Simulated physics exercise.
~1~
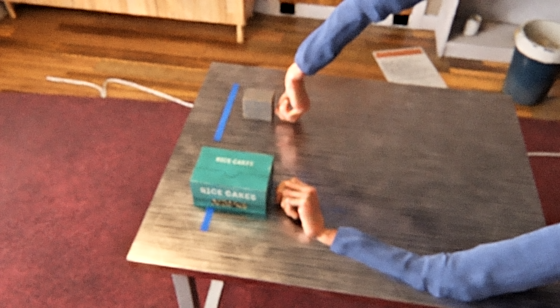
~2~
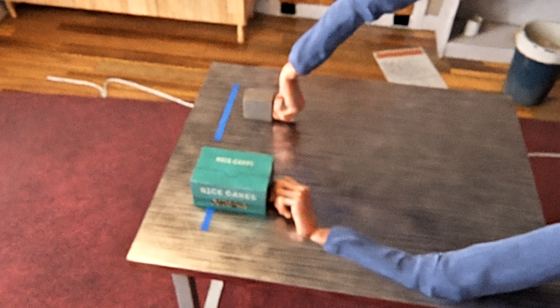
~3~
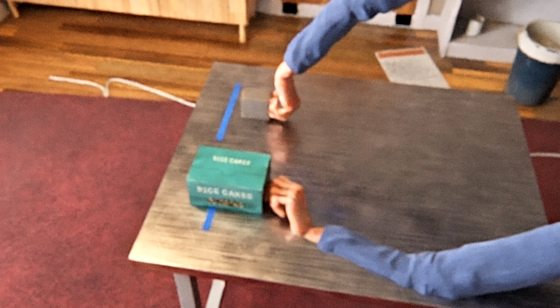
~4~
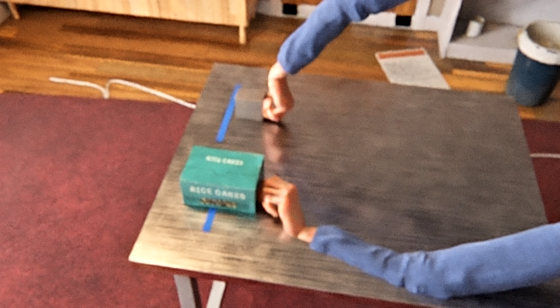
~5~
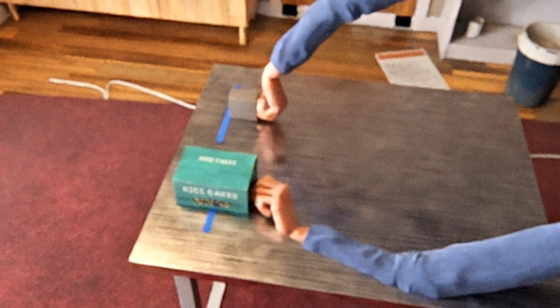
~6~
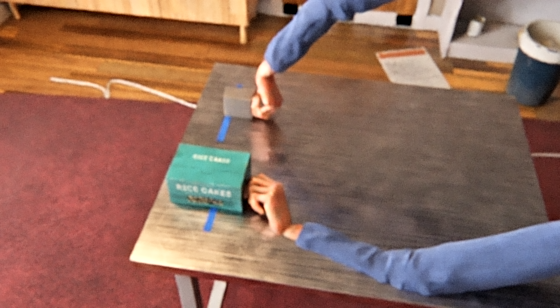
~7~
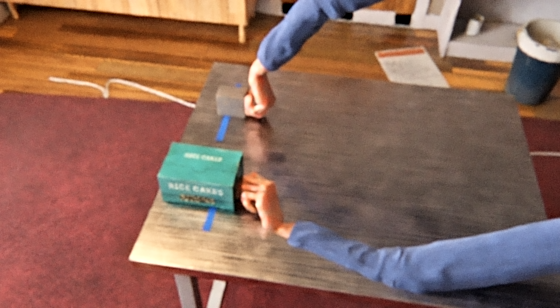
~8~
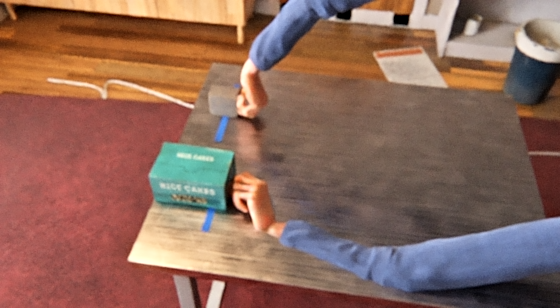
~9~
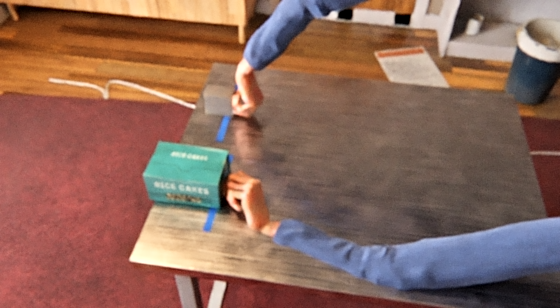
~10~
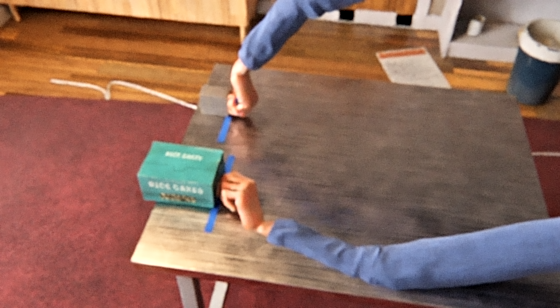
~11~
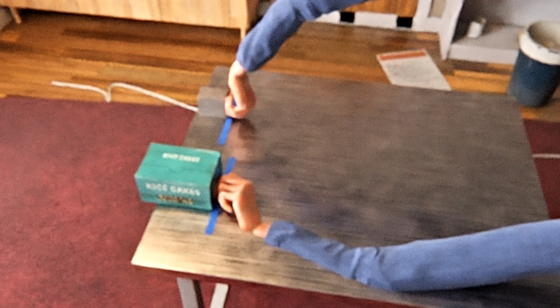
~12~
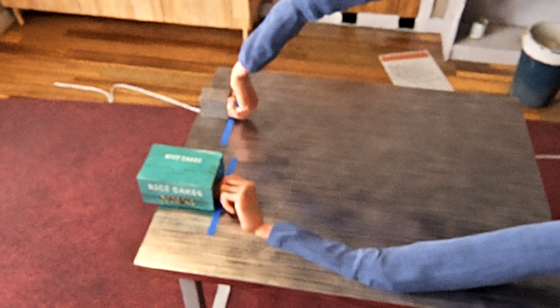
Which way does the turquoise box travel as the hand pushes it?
The turquoise box slides to the left, toward the edge of the table.
